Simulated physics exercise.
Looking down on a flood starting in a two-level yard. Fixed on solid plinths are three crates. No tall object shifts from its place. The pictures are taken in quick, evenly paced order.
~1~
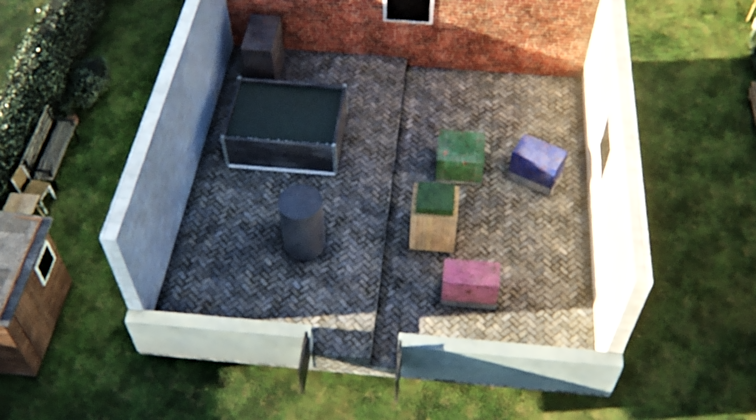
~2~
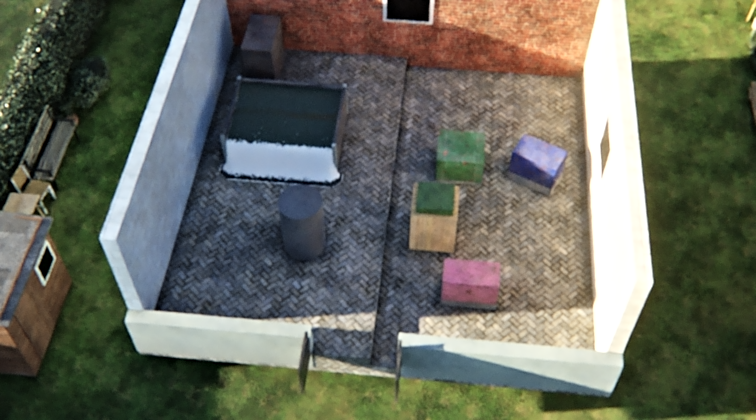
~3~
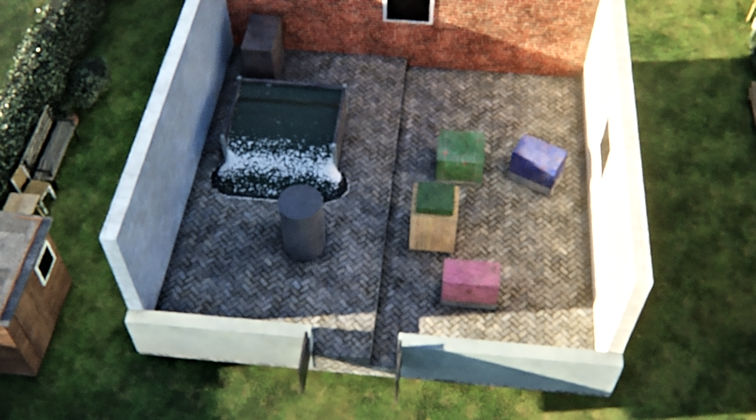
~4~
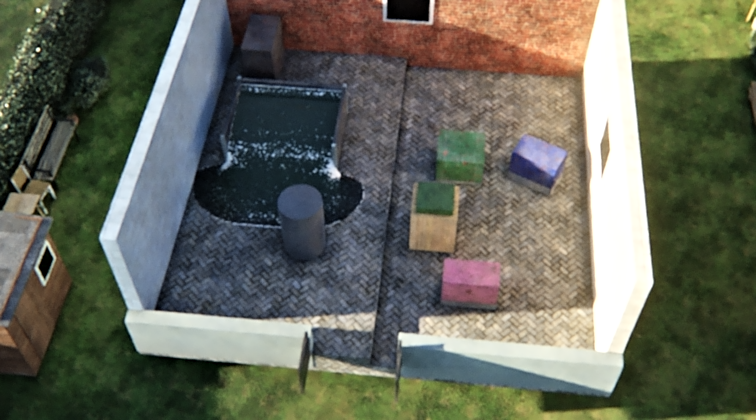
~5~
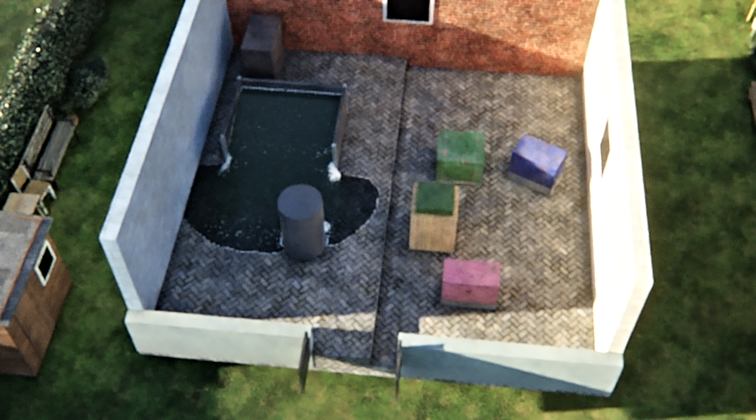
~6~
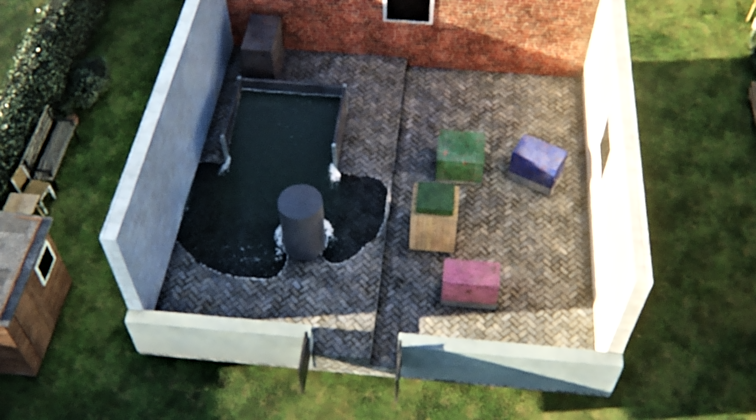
Dark water pours from the tank's front and spreads across the paving around the gray cylinder.
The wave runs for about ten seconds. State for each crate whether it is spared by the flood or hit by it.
In order: The blue crate avoids any dampness from the water. The green crate gets dampened by the water. The pink crate gets dampened by the water.
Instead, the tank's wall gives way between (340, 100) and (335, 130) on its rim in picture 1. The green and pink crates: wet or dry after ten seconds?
The green one is reached; the pink one is untouched.
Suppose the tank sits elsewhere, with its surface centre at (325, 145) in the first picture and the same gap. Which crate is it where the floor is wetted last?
Crate marked blue.
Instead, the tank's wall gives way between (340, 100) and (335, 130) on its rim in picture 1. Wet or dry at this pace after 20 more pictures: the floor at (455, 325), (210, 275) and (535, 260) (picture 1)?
Taking the points one after the other, they come out not soaked, not soaked and inundated.
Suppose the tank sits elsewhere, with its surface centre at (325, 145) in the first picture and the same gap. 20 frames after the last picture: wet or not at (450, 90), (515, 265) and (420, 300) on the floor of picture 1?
In that order: No water, flooded, awash.
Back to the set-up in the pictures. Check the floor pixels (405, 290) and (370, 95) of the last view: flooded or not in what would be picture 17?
Swamped; unflooded.
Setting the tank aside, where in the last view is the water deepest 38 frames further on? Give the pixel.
My finger goes to (563, 351).
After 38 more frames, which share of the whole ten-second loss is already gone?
Something close to 60 percent by that point.
A moment on, water covers 25 % of the floor; the blue crate not reached, the green crate not reached, the pink crate not reached.
Next, water covers 35 % of the floor; the blue crate not reached, the green crate not reached, the pink crate water round its plinth.
Then, water covers 45 % of the floor; the blue crate not reached, the green crate water round its plinth, the pink crate water round its plinth.
Later, water covers 65 % of the floor; the blue crate water round its plinth, the green crate water round its plinth, the pink crate water round its plinth.
In the end, water covers 85 % of the floor; the blue crate stayed above the water, the green crate was topped, the pink crate was topped.
